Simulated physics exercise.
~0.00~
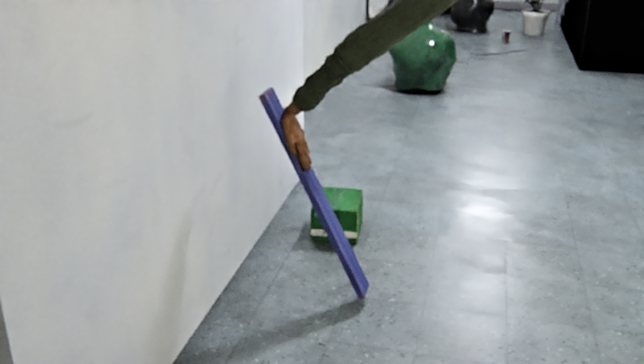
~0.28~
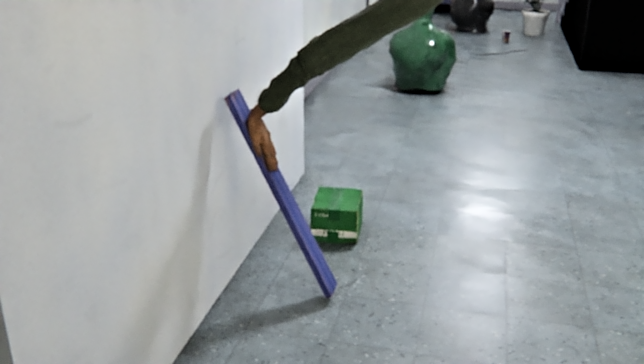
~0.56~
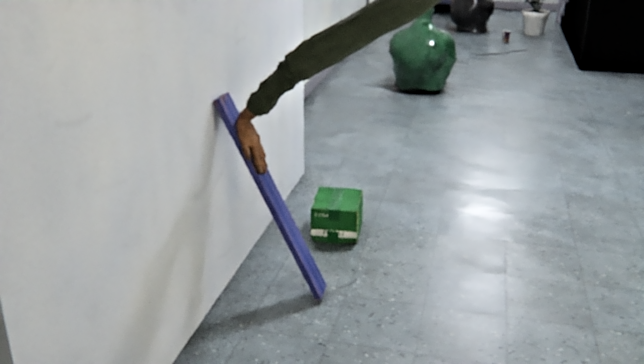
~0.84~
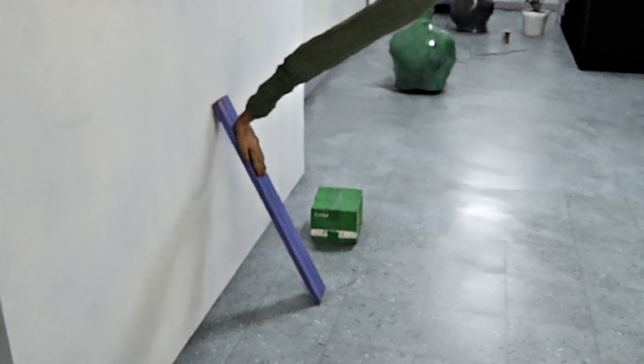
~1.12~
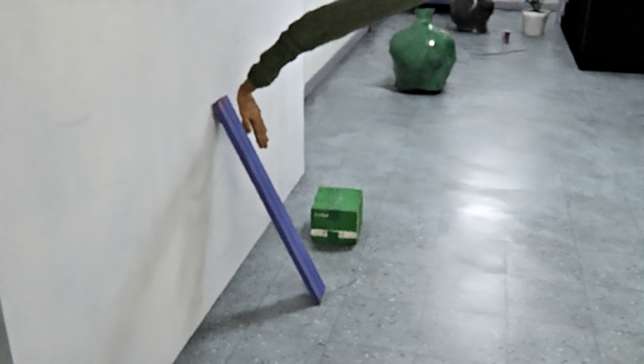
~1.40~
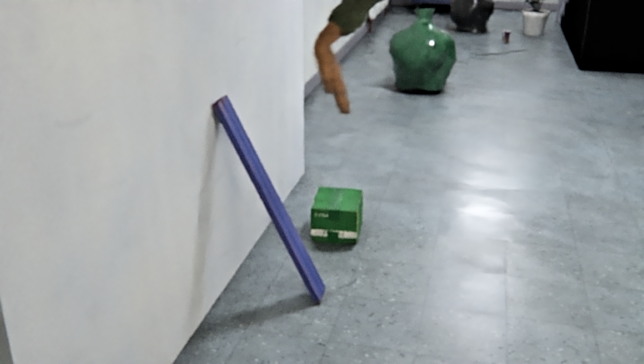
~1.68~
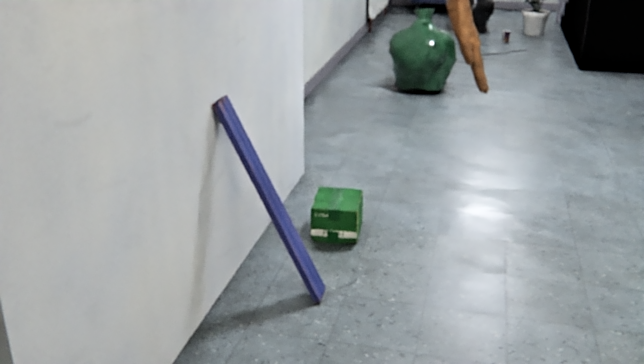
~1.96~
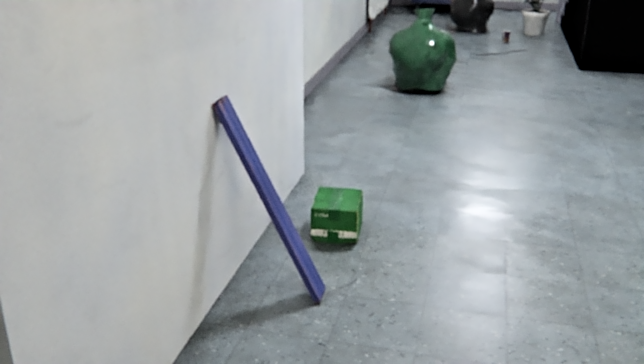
A long blue plank, held upright at a slant by a hand in a dark green sleeve, stands on a grey tiled floor beside a bare white wall, seen from a still, slightly raised view. A small green box sits on the floor just to its right, with a green vase farther back. The hand moves the plank a short way left until its top leans against the wall. The fingers then let go, and the arm draws back to the right and out of view. The plank stays leaning against the wall, and the box remains in its place.
